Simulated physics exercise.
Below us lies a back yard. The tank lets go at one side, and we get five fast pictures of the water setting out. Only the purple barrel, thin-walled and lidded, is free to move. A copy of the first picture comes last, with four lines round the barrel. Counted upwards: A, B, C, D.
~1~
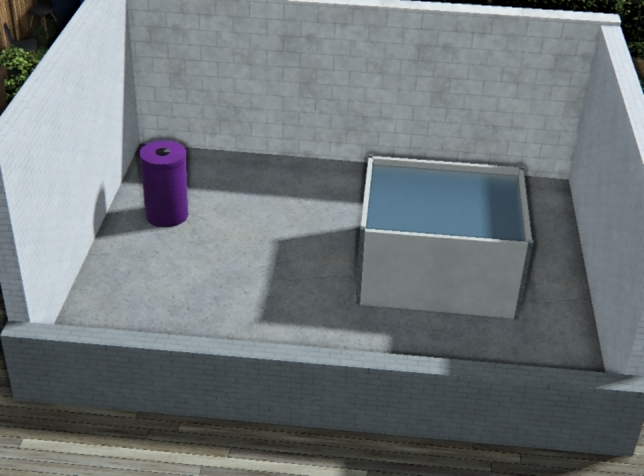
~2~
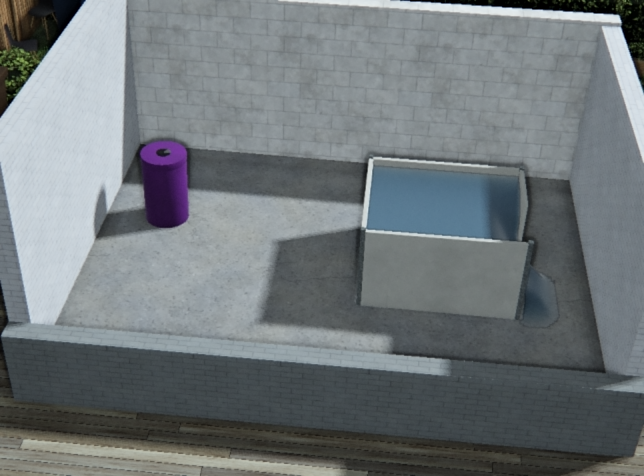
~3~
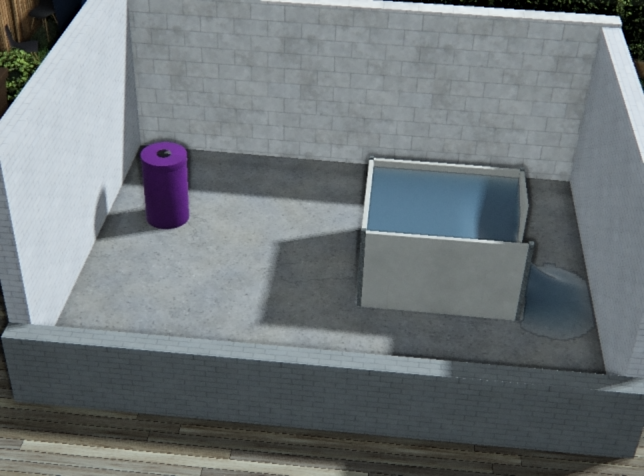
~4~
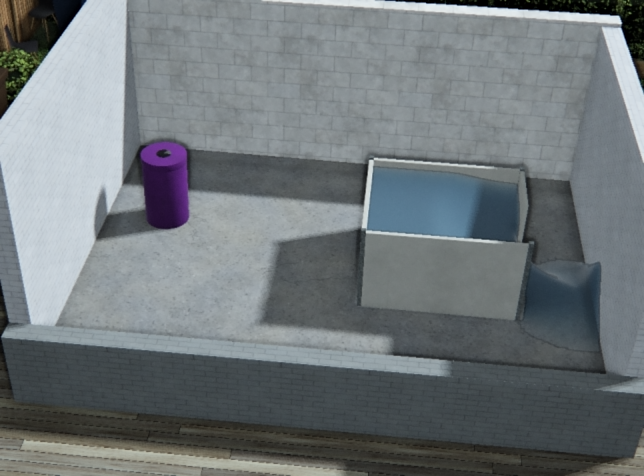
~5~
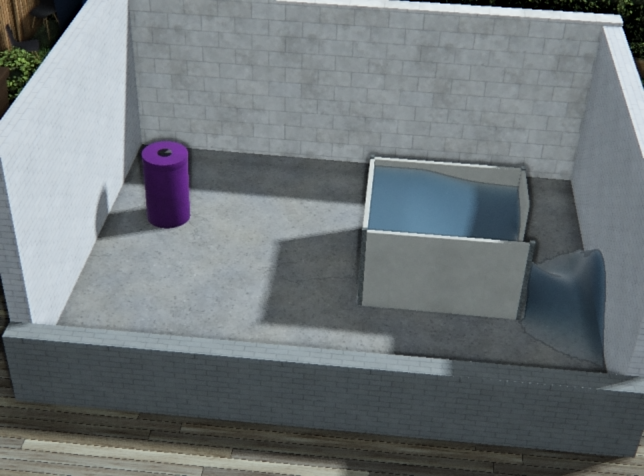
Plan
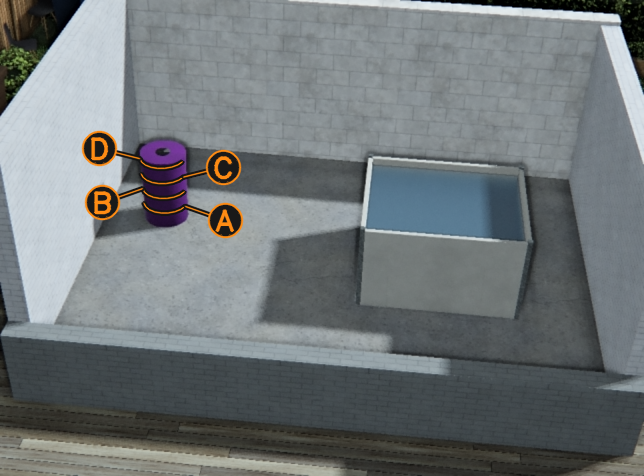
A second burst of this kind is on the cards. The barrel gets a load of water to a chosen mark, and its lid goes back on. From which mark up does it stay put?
The answer is level A.
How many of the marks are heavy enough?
All of them.
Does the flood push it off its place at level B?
No, not at all.
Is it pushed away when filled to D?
No, not at all.
On the marked copy, A at (161, 213); B at (160, 198); C at (158, 183); D at (157, 168); from the bottom up A, B, C, D.
If A is chosen, it does not move.
If B is chosen, it does not move.
If C is chosen, it does not move.
If D is chosen, it does not move.
